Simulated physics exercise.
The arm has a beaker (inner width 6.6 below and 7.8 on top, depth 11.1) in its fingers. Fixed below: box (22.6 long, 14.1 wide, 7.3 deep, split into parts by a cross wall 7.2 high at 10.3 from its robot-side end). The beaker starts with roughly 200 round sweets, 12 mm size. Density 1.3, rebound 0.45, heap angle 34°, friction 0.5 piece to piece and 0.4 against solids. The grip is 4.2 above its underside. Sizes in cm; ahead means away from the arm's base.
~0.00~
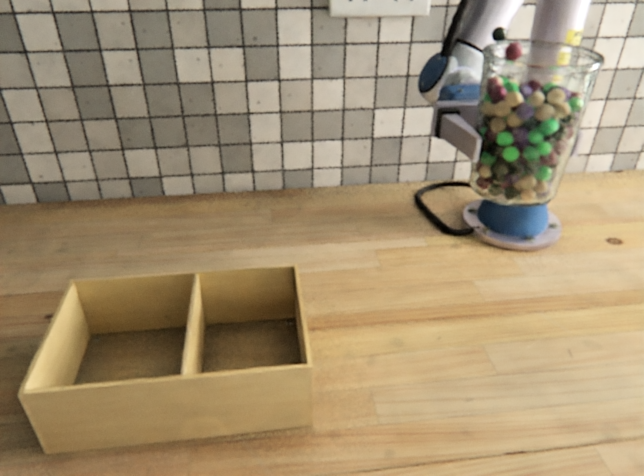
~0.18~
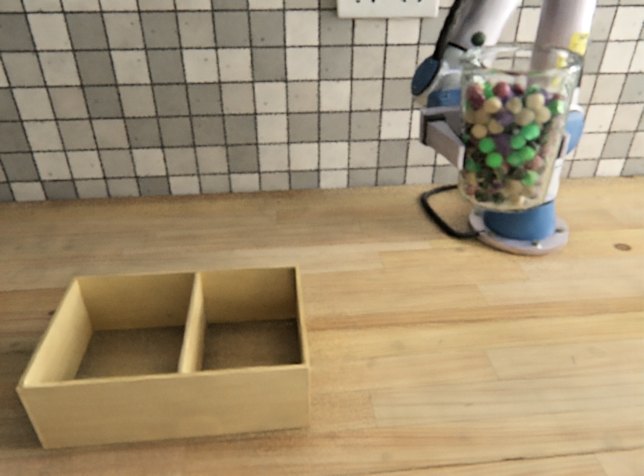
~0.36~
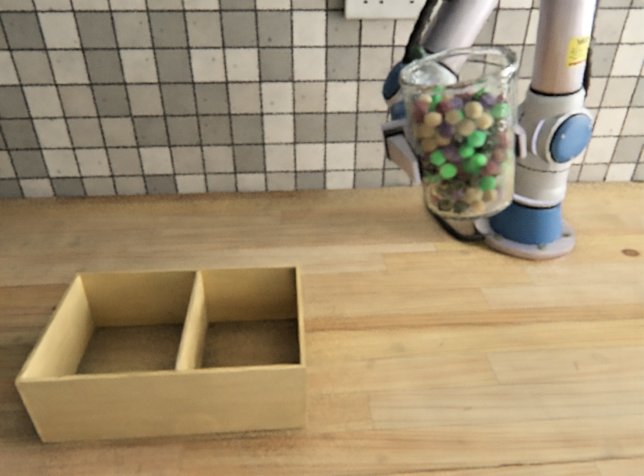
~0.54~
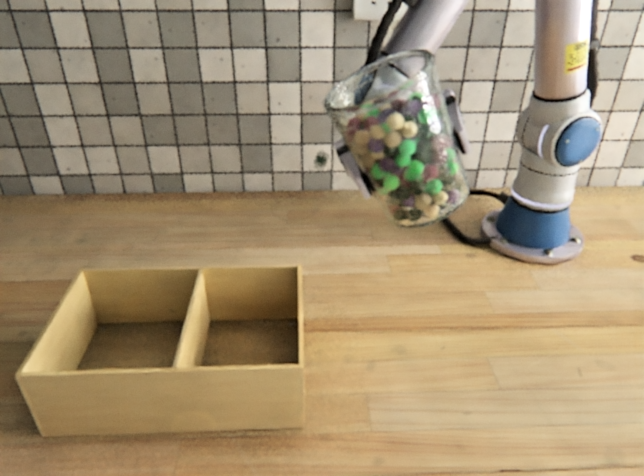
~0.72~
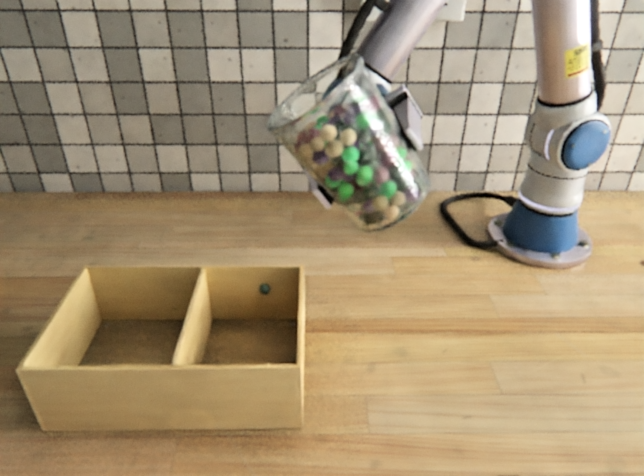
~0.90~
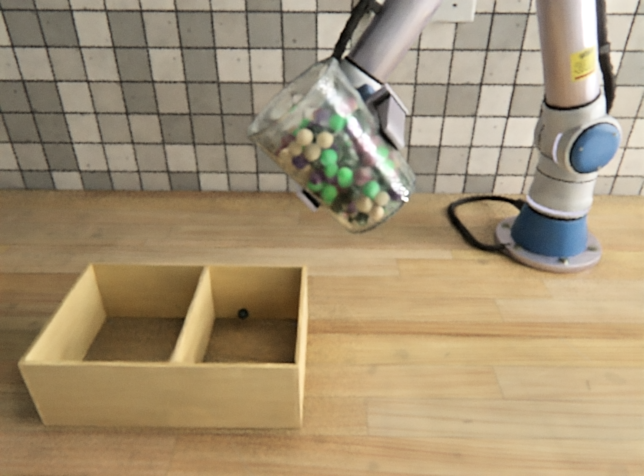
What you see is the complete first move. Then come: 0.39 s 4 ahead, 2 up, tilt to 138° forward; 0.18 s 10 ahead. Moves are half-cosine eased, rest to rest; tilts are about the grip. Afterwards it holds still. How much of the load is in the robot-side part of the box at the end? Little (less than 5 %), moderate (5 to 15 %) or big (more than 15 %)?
Share in the robot-side part of the box: Big (more than 15 %).
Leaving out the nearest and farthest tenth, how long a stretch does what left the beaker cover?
About 20 cm.
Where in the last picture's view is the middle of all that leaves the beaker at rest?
Near (210, 362).
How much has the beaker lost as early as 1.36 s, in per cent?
Some 60 per cent.
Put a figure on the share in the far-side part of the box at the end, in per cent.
Some 40 per cent.
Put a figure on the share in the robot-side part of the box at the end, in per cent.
Roughly 60 per cent.
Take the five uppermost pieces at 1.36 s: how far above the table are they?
About 24 cm.
After 1.13 s, tilted 102° forward, highest piece 27 above the table; 198 in the beaker, 1 in the robot-side part.
After 1.36 s, tilted 138° forward, highest piece 24 above the table; 104 in the robot-side part, 76 in the beaker, 7 in the far-side part, 12 in flight or on a rim.
After 1.67 s, tilted 138° forward, highest piece 7 above the table; 116 in the robot-side part, 76 in the far-side part, 6 on the table or floor, 1 in flight or on a rim.
After 2.72 s, tilted 138° forward, highest piece 3 above the table; 116 in the robot-side part, 76 in the far-side part, 7 on the table or floor.
At rest, 116 in the robot-side part, 76 in the far-side part, 7 on the table or floor. That is 58 % in the robot-side part of the box.
